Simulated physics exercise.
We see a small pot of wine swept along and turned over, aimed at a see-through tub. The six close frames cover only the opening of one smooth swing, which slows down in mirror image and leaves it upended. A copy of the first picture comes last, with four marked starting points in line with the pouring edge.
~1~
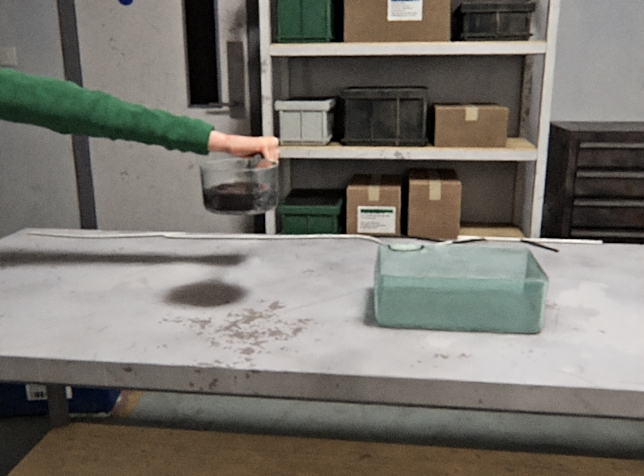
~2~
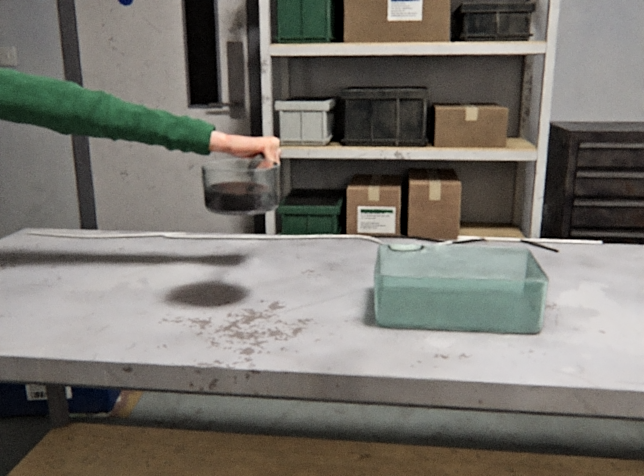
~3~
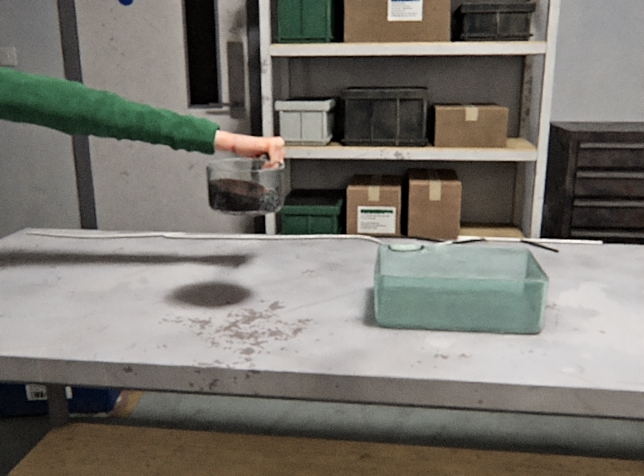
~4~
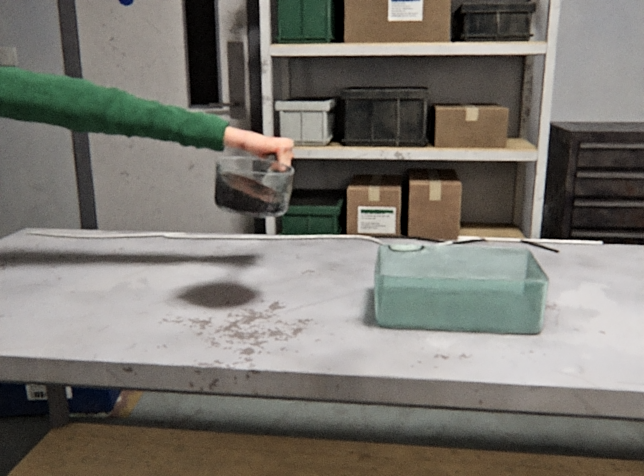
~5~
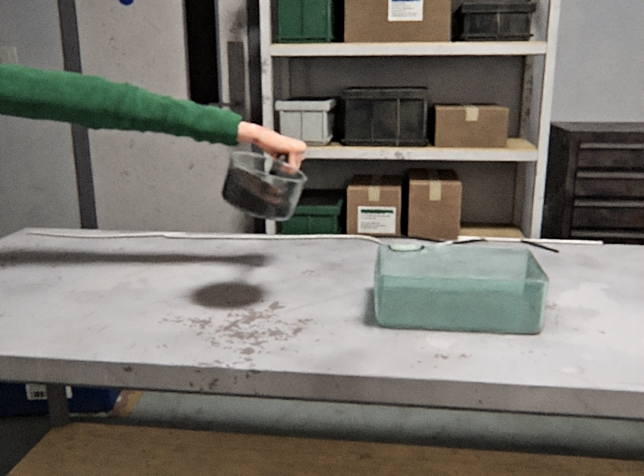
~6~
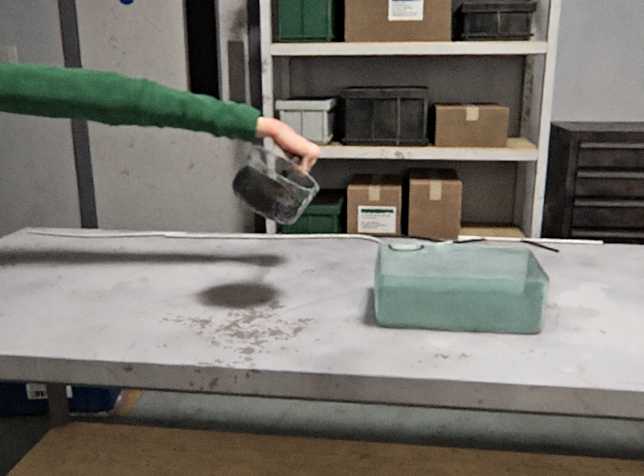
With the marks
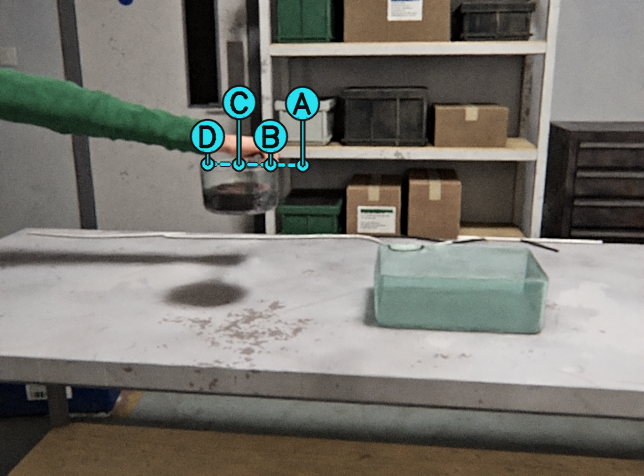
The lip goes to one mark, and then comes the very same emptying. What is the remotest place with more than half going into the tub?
Dot C just does it.
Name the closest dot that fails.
That would be D.
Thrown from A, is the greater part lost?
No, not at all.
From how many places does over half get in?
Three of them.
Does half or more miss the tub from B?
No.
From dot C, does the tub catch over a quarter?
Yes.
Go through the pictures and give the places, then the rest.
Upright, lip at (275, 164); tub from (375, 324) to (542, 332); nothing has left yet, in the first picture.
Upright, lip at (277, 165); nothing has left yet, in the second picture.
Upright, lip at (282, 166); nothing has left yet, in the third picture.
Tipped about 8°, lip at (292, 171); nothing has left yet, in the fourth picture.
Tipped about 19°, lip at (304, 178); nothing has left yet, in the fifth picture.
Tipped about 33°, lip at (317, 188); nothing has left yet, in the sixth picture.
On the marked copy, A at (302, 165); B at (270, 164); C at (239, 164); D at (207, 164).
With A, about 70 % lands in the tub, 3 % falls short and 28 % goes beside or beyond.
With B, about 78 % lands in the tub, 4 % falls short and 18 % goes beside or beyond.
With C, about 78 % lands in the tub, 12 % falls short and 10 % goes beside or beyond.
With D, about 4 % lands in the tub, 92 % falls short and 4 % goes beside or beyond.
